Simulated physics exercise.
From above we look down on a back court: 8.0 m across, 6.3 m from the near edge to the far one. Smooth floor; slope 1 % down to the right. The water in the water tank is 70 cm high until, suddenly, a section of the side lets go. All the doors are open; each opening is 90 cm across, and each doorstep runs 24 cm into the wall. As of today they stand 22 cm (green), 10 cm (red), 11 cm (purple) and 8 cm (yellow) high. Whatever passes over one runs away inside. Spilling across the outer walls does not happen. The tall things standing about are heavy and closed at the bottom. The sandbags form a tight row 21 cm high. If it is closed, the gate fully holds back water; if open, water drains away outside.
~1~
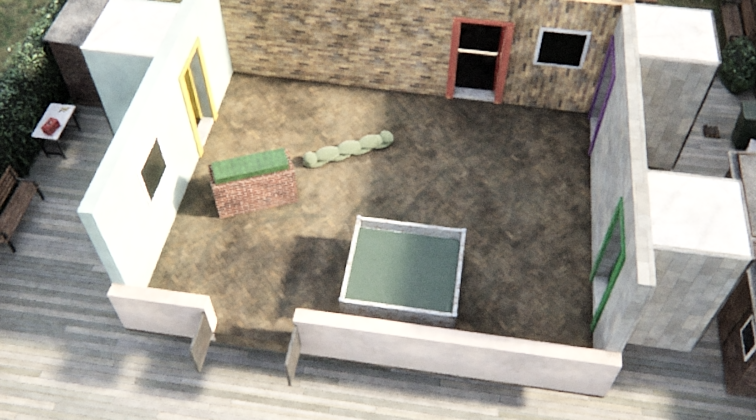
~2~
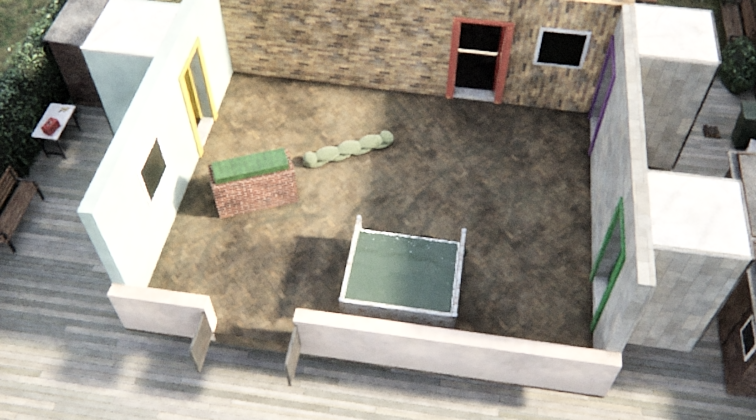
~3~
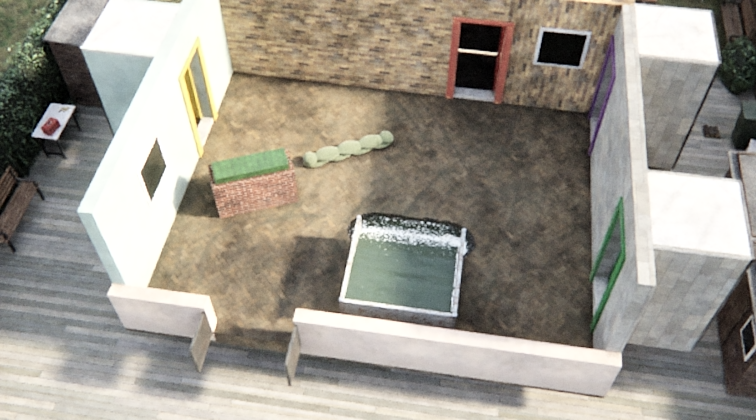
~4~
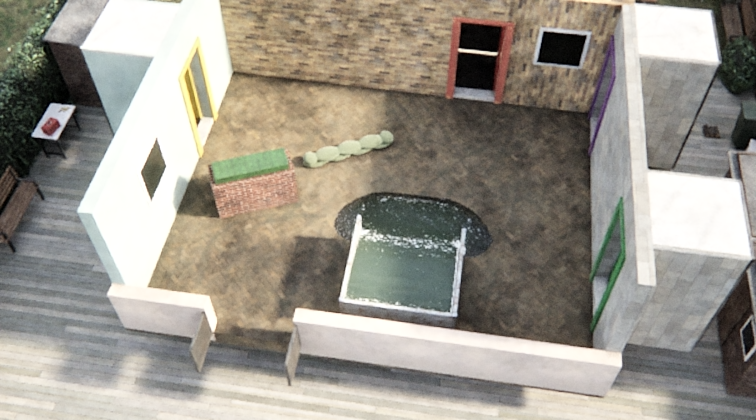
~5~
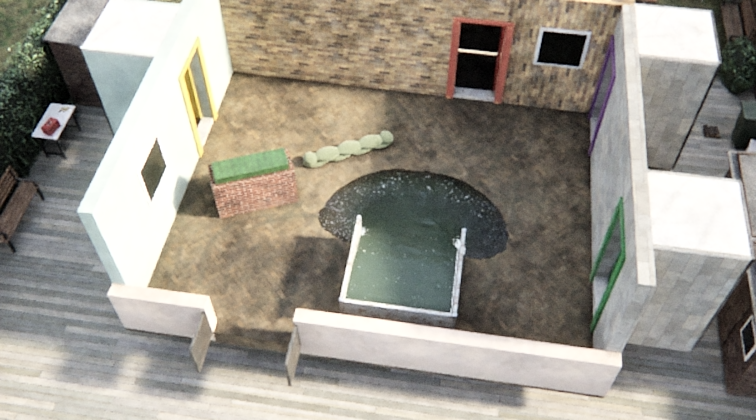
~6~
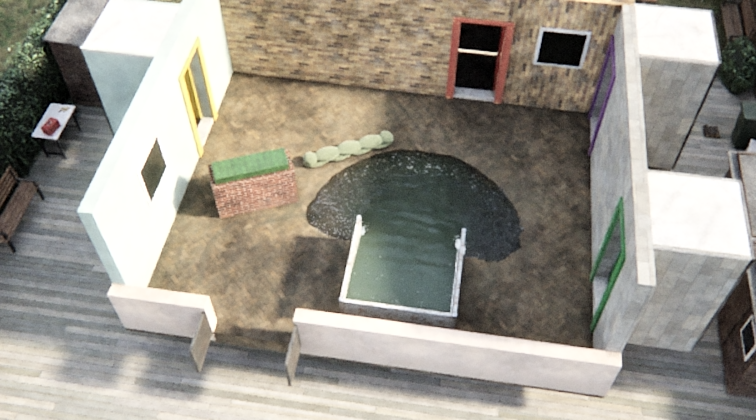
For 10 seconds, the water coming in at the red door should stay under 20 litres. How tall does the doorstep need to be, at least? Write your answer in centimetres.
Close to 23 cm is just enough.
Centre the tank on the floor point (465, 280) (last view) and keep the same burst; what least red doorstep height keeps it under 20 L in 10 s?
Minimum: Approx. 25 cm.
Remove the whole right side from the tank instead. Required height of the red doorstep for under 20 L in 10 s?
That way, roughly 8.5 cm.
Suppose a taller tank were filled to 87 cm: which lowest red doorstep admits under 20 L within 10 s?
28 cm.
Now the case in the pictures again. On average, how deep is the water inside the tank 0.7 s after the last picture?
It averages near 29 cm.
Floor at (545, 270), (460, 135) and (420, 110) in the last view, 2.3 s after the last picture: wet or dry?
One by one: Clear, drenched, drenched.
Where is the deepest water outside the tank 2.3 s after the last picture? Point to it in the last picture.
(587, 118).
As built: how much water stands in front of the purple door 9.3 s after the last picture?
It works out to about 8.0 centimetres deep.
Then, 0.7 s after the last picture water covers 35 % of the floor, deepest (32 cm) near (387, 150); 15 cm at the red door, 2 litres in over its 10 cm doorstep.
Then, 2.3 s after the last picture water covers 45 % of the floor, deepest (31 cm) near (587, 118); 24 cm at the red door, 129 litres in over its 10 cm doorstep.
Then, 9.3 s after the last picture water covers 90 % of the floor, deepest (12 cm) near (547, 368); 5 cm at the red door, 191 litres in over its 10 cm doorstep.
At the red door as built, the water peaked near 27 cm, 1.5 s after the last picture.
Run again over the same 10 s with other heights there, 38 litres in over 20 cm, 4 litres over 26.5 cm. The limit of 20 litres is kept from about 23 cm up.
